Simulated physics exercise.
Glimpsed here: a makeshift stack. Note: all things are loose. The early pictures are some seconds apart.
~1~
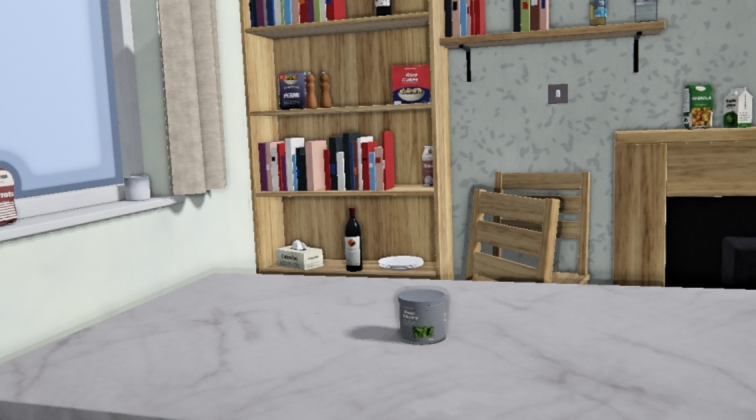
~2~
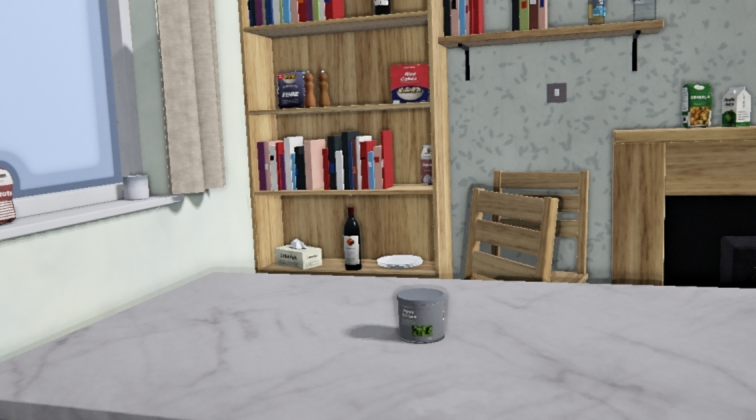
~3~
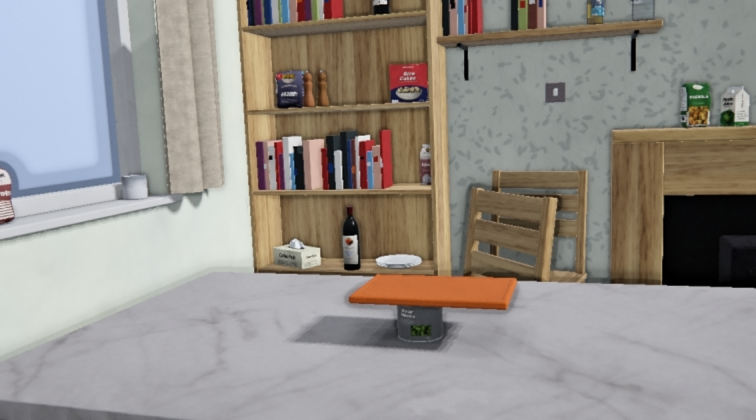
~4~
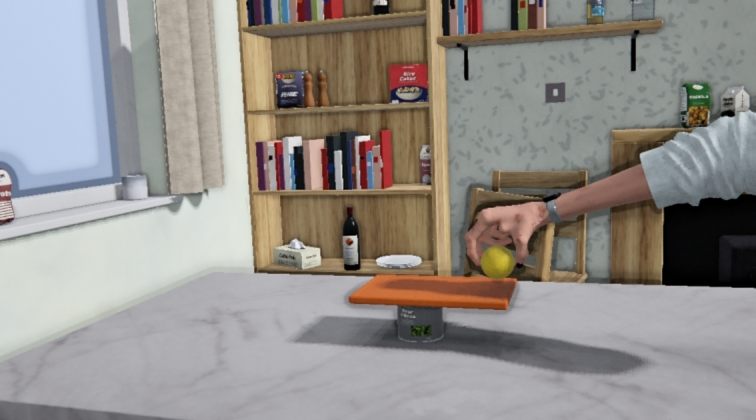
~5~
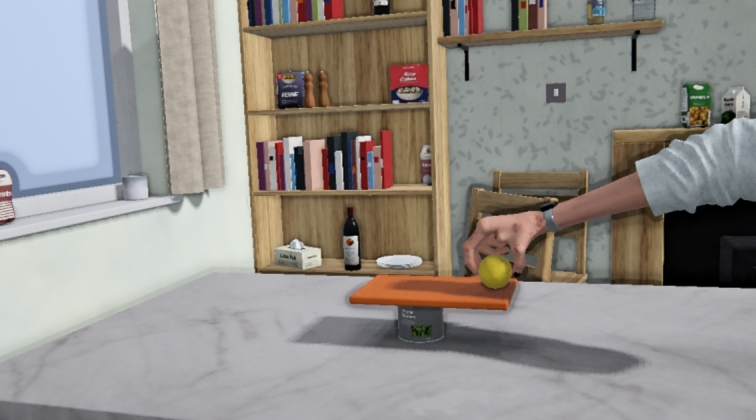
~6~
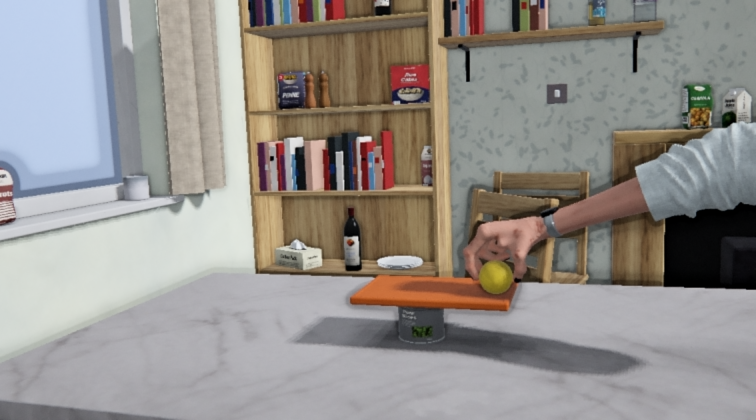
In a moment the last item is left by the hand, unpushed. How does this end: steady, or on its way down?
It ends on its way down.
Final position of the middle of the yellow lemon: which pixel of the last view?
I'd say around (526, 332) in the last view.
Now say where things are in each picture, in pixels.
In the first frame, the last thing is not in view yet.
In the second frame, the last thing is not in view yet.
In the third frame, the last thing is not in view yet; orange lid (435, 290).
In the fourth frame, coming down; yellow lemon (497, 262); orange lid (435, 290).
In the fifth frame, coming down; yellow lemon (495, 272); orange lid (436, 291).
In the sixth frame, in place under the hand; yellow lemon (496, 277); orange lid (437, 291).
Then, 0.30 s past the last view, yellow lemon now fallen; orange lid rocked 24° from its first pose.
Then, 0.40 s past the last view, orange lid rocked 41° from its first pose.
Then, 0.70 s past the last view, orange lid rocked 36° from its first pose.
Finally, fallen, yellow lemon; left askew, orange lid; grey tin still in place. Final places as the last picture's camera would see them, yellow lemon near (526, 332). The stack gives way.
